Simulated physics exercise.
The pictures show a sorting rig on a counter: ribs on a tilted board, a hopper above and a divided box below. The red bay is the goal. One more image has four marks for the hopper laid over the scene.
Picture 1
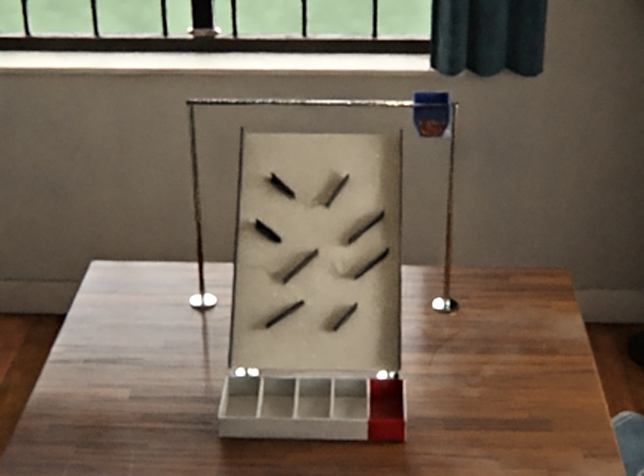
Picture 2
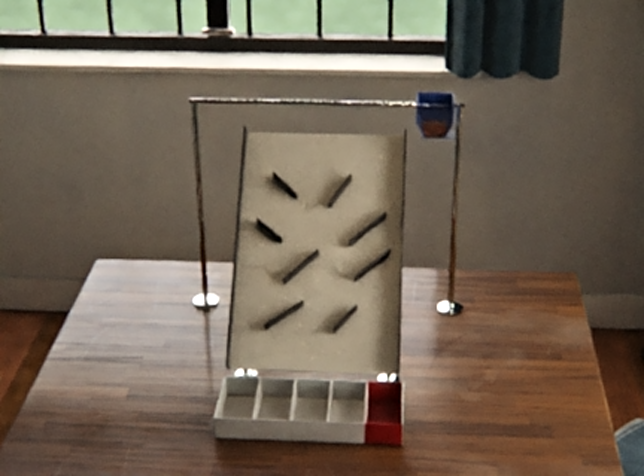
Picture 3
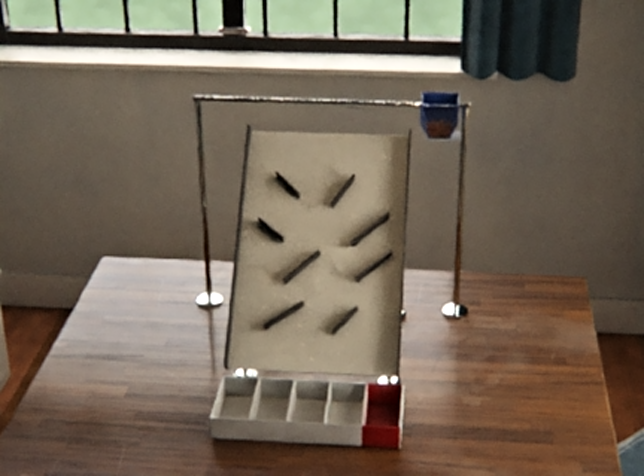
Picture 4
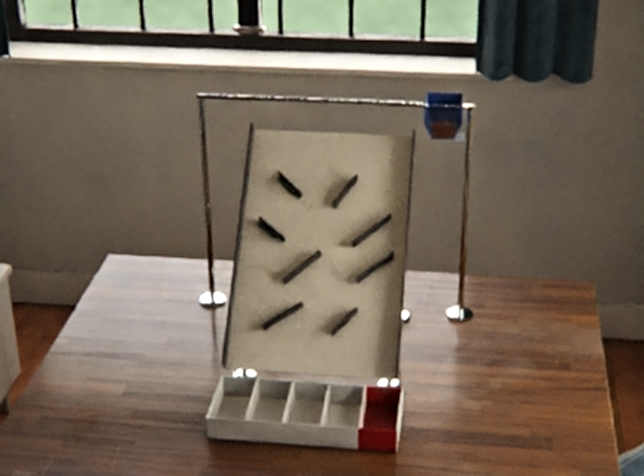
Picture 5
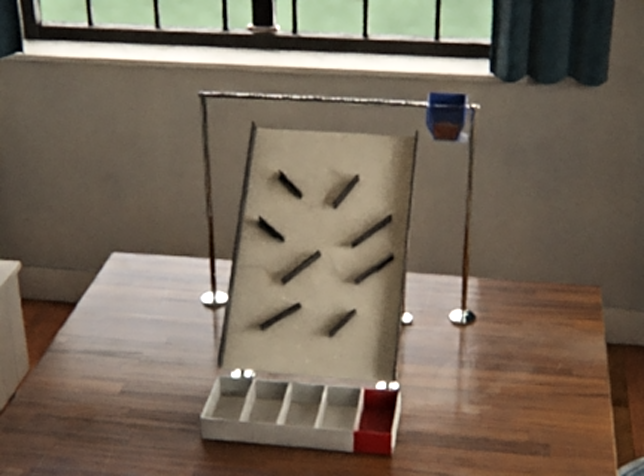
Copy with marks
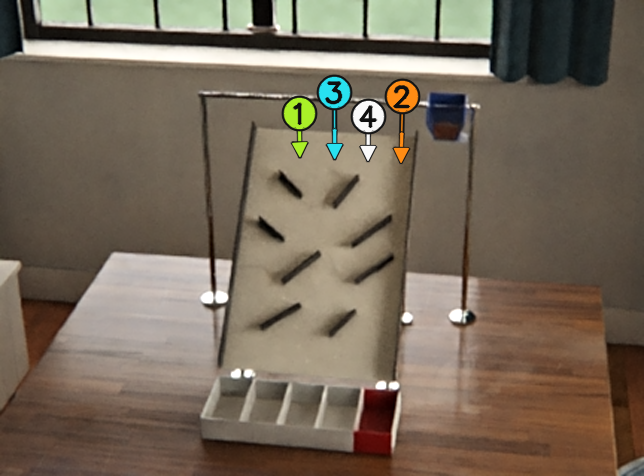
On a wooden counter near a window, a blue hopper, ribbed board and divided box stay still as the view slowly shifts.
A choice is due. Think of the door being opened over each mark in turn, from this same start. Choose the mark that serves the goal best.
I would pick mark 2.
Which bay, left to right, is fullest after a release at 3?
The first from the left.
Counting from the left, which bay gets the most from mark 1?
The first.
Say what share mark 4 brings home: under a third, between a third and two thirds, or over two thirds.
Mark 4 gives under a third.
On the marked copy, mark 1 meets the board at (299, 151); mark 2 meets the board at (401, 157); mark 3 meets the board at (334, 153); mark 4 meets the board at (368, 155).
With 1, none in the red bay, nearly all in other bays, a stray few held on the board.
With 2, about half in the red bay, about half in other bays.
With 3, none in the red bay, all in other bays.
With 4, a stray few in the red bay, nearly all in other bays.
